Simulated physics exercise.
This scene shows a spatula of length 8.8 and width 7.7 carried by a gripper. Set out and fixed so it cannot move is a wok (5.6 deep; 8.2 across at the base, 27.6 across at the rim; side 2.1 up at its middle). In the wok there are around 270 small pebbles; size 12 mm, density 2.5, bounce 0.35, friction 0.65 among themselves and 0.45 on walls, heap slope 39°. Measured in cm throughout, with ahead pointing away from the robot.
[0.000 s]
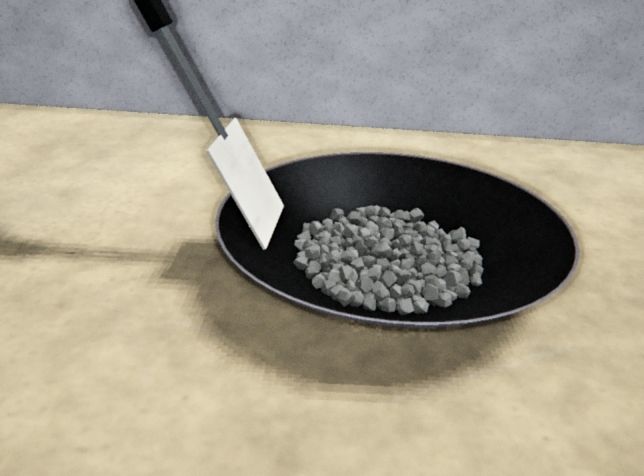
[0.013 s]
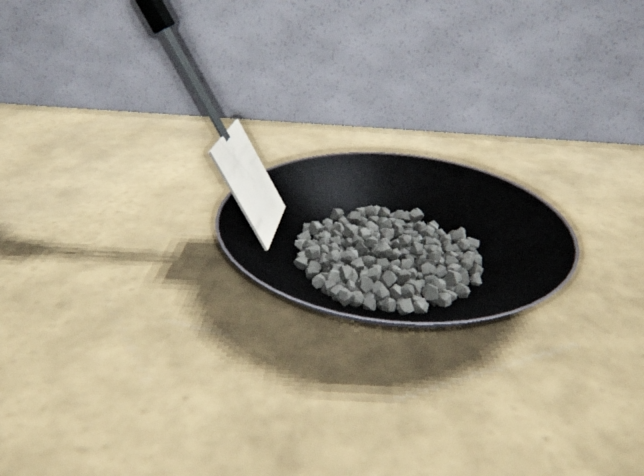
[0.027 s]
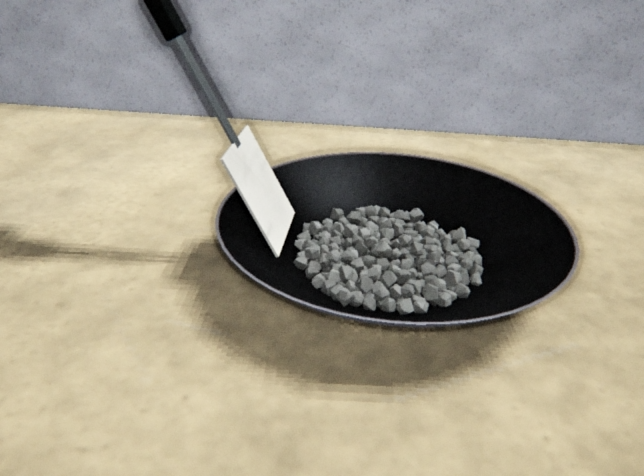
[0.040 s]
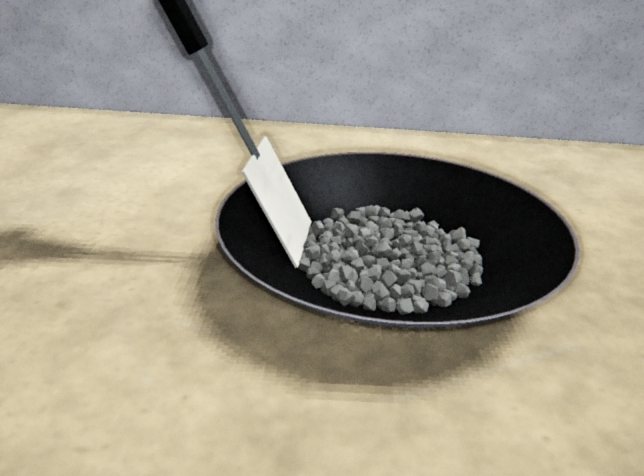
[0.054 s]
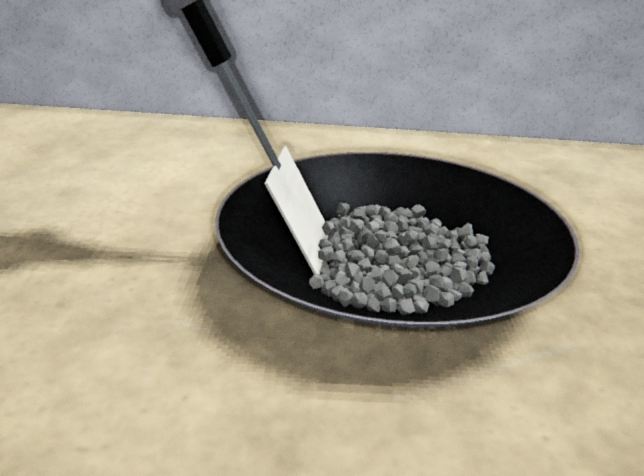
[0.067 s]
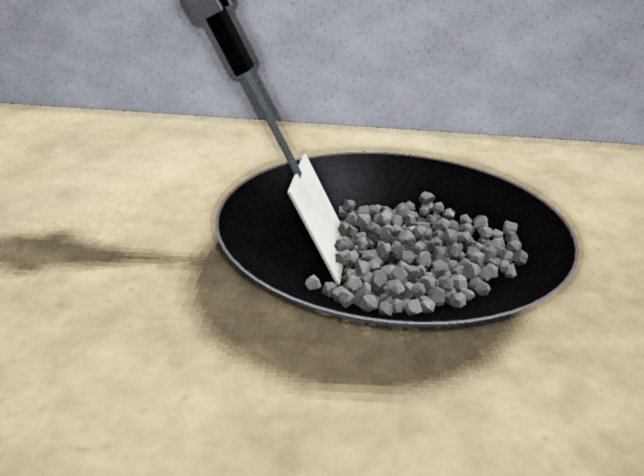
A white spatula moves right through a black wok, pushing gray pebbles to the right.
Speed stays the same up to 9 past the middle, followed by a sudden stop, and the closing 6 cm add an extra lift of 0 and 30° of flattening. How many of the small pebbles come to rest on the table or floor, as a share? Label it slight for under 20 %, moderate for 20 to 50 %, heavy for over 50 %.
Label: Heavy.
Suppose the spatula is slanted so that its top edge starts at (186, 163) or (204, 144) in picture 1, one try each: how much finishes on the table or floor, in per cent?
Close to 55 and 60 percent respectively.
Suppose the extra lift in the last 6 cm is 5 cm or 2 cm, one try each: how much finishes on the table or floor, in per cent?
Result, in order: Approx. 60 % and 60 %.
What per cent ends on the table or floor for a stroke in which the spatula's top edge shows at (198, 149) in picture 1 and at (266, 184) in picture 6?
Some 55 per cent.
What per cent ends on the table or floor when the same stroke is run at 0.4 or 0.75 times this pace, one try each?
About 25 and 45 per cent.
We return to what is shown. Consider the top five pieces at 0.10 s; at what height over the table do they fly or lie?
Roughly 7 cm.
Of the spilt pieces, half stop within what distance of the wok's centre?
Distance, approx.: 30 cm.
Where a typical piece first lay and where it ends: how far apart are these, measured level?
It works out to roughly 25 cm.
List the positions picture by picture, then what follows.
The first picture shows spatula top edge at (222, 133), sloping 63°; upper third of the load around (385, 249), from x 300 to 475, top at y 210; 271 in the wok.
The second picture shows spatula top edge at (224, 134), sloping 63°; upper third of the load around (385, 249), from x 300 to 475, top at y 210.
The third picture shows spatula top edge at (235, 141), sloping 63°; upper third of the load around (385, 249), from x 300 to 475, top at y 210.
The fourth picture shows spatula top edge at (255, 153), sloping 63°; upper third of the load around (386, 248), from x 305 to 475, top at y 210.
The fifth picture shows spatula top edge at (276, 163), sloping 63°; upper third of the load around (402, 246), from x 315 to 485, top at y 210.
The sixth picture shows spatula top edge at (297, 172), sloping 63°; upper third of the load around (423, 239), from x 315 to 520, top at y 200; 271 in the wok.
By 0.10 s, sloping 63°, highest piece 8 above the table; 266 in the wok, 5 on the blade or in flight.
By 0.13 s, sloping 55°, highest piece 11 above the table; 245 in the wok, 26 on the blade or in flight.
By 0.35 s, sloping 33°, highest piece 6 above the table; 144 on the table or floor, 105 in the wok, 22 on the blade or in flight.
By 1.40 s, sloping 33°, highest piece 6 above the table; 167 on the table or floor, 104 in the wok.
Final count, 167 on the table or floor, 104 in the wok. That is 62 % on the table or floor.
